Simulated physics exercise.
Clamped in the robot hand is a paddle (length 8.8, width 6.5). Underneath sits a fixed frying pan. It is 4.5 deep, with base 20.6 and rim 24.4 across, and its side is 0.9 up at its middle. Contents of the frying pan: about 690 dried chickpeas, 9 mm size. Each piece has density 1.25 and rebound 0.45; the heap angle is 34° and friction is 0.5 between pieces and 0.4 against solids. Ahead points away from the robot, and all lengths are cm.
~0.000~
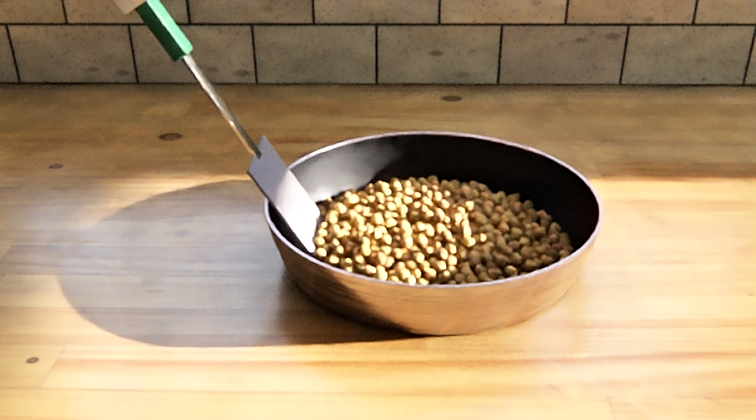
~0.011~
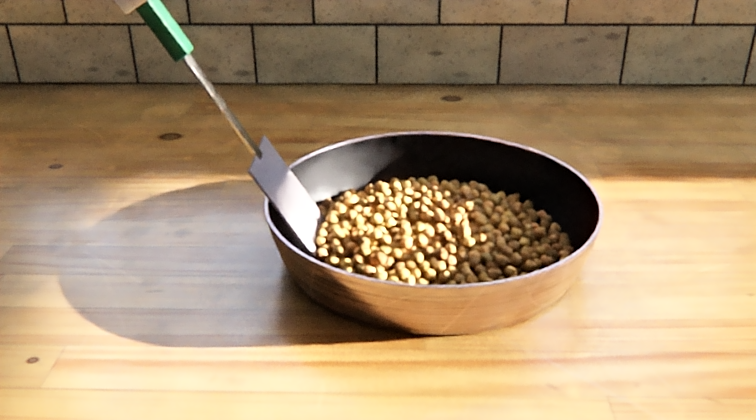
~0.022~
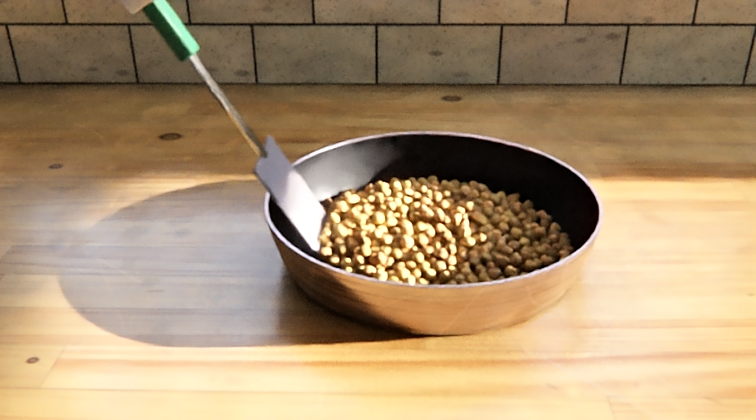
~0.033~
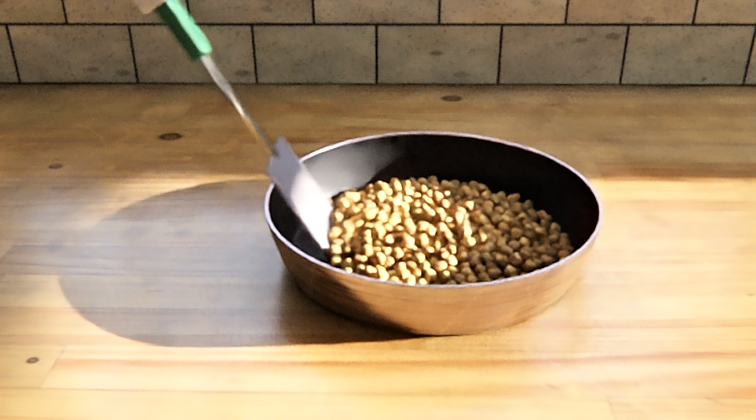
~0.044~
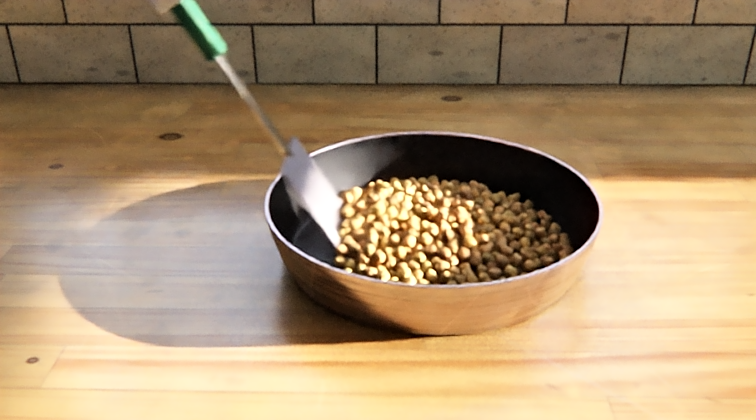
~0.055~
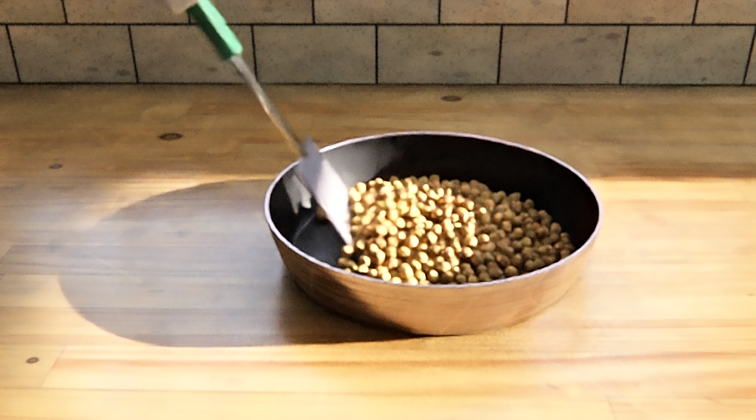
In a dark frying pan, a green-handled paddle pushes through the chickpeas toward the right.
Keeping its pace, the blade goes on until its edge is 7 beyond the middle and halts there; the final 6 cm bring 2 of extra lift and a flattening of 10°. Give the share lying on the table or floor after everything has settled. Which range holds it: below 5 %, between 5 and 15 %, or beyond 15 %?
The range below 5 %.
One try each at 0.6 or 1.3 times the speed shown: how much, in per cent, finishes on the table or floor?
First try around 0 %, second try around 5 %.
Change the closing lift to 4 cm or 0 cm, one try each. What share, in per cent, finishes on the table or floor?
Close to 5 and 0 percent respectively.
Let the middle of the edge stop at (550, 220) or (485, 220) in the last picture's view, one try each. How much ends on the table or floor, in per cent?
Close to 10 and close to 0 per cent, respectively.
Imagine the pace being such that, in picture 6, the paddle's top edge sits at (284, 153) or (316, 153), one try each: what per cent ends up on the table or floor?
Estimates: About 0 %, about 10 %.
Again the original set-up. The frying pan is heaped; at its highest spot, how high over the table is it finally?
Roughly 4.5 centimetres.
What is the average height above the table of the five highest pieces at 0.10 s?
Height: Approx. 5 cm.
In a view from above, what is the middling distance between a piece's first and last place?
Roughly 3 centimetres.
By 0.10 s, sloping 59°, highest piece 6 above the table; 686 in the frying pan.
By 0.14 s, sloping 56°, highest piece 7 above the table; 686 in the frying pan.
By 0.36 s, sloping 49°, highest piece 5 above the table; 672 in the frying pan, 14 on the table or floor.
By 1.41 s, sloping 49°, highest piece 4 above the table; 672 in the frying pan, 14 on the table or floor.
Final count, 672 in the frying pan, 14 on the table or floor. That is 2 % on the table or floor.
